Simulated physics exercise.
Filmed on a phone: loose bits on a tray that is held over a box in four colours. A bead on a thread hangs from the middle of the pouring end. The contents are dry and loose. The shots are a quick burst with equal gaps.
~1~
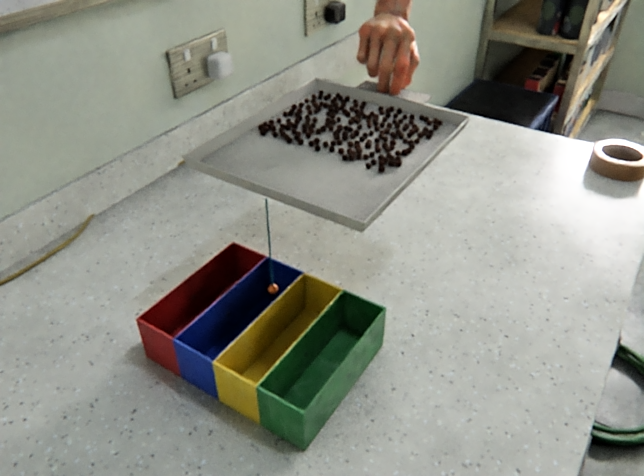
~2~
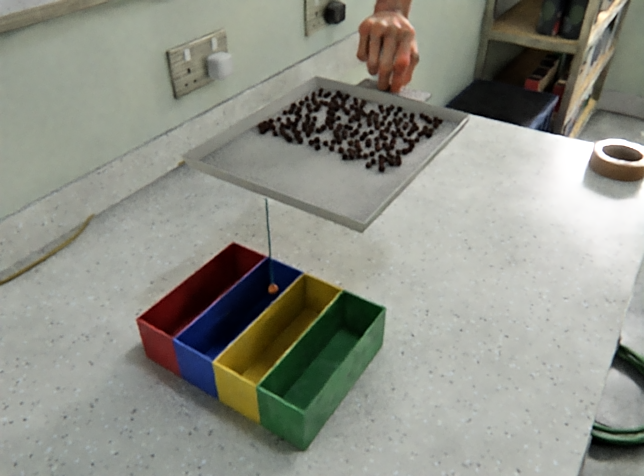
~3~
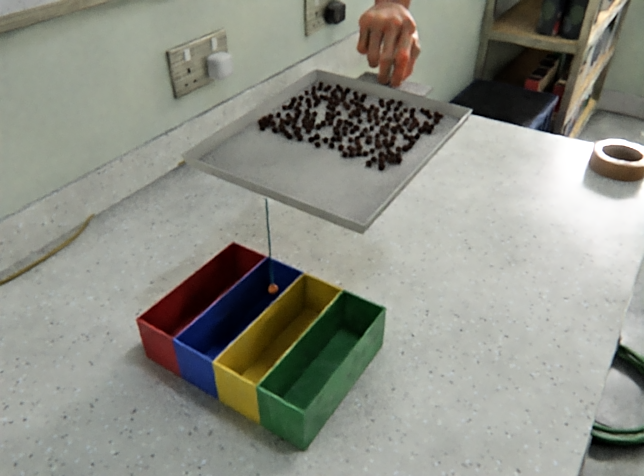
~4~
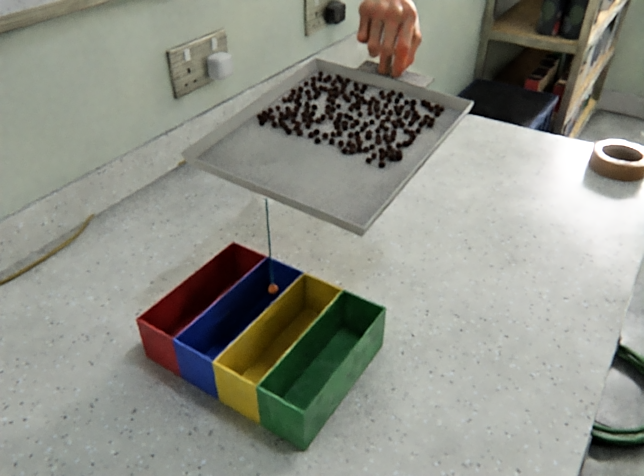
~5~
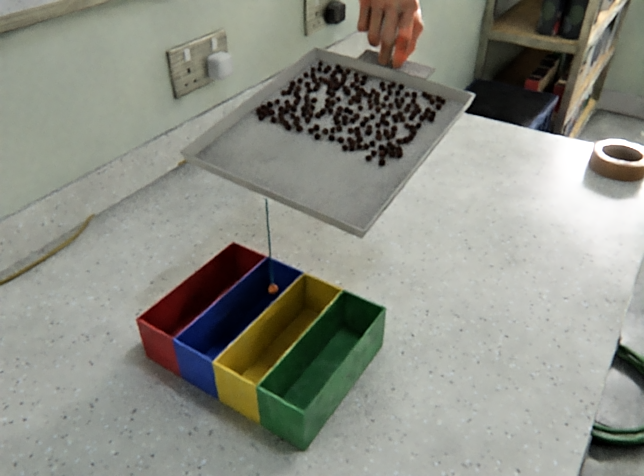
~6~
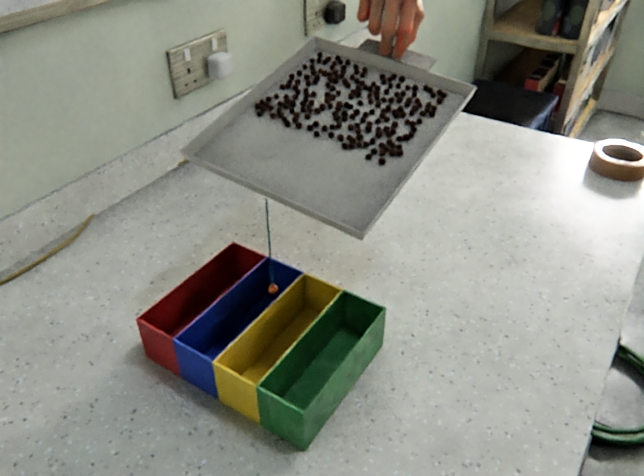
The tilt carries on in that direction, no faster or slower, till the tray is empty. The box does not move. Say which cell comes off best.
The green cell gets the most.
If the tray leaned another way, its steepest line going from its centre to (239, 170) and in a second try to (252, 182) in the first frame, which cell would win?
In turn: That red cell; the cell in red.
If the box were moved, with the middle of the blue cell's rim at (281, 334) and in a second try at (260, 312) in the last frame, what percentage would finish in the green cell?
About 10 and 80 per cent.
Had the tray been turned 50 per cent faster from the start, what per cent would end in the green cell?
Roughly 70 in a hundred.
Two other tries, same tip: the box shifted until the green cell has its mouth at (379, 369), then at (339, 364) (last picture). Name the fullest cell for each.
First the cell in yellow, then the cell in green.
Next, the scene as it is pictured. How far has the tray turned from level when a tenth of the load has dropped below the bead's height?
At about 50°.
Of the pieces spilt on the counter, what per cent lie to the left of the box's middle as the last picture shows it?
Near 0 %.
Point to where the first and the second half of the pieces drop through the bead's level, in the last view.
Early half (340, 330), late half (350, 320).
Soon, tray tipped steeply; most on the tray; a small part in the green cell; a stray few in the yellow cell; a small part falling or outside the box.
A while on, tray tipped right over; a stray few on the tray; about two thirds in the green cell; a stray few in the yellow cell; about a quarter falling or outside the box.
Towards the end, tray tipped past a quarter turn; about two thirds in the green cell; a stray few in the yellow cell; a stray few in the blue cell; about a quarter falling or outside the box.
Finally, tray tipped past a quarter turn; about two thirds in the green cell; a stray few in the yellow cell; a stray few in the blue cell; none in the red cell; about a quarter outside the box.
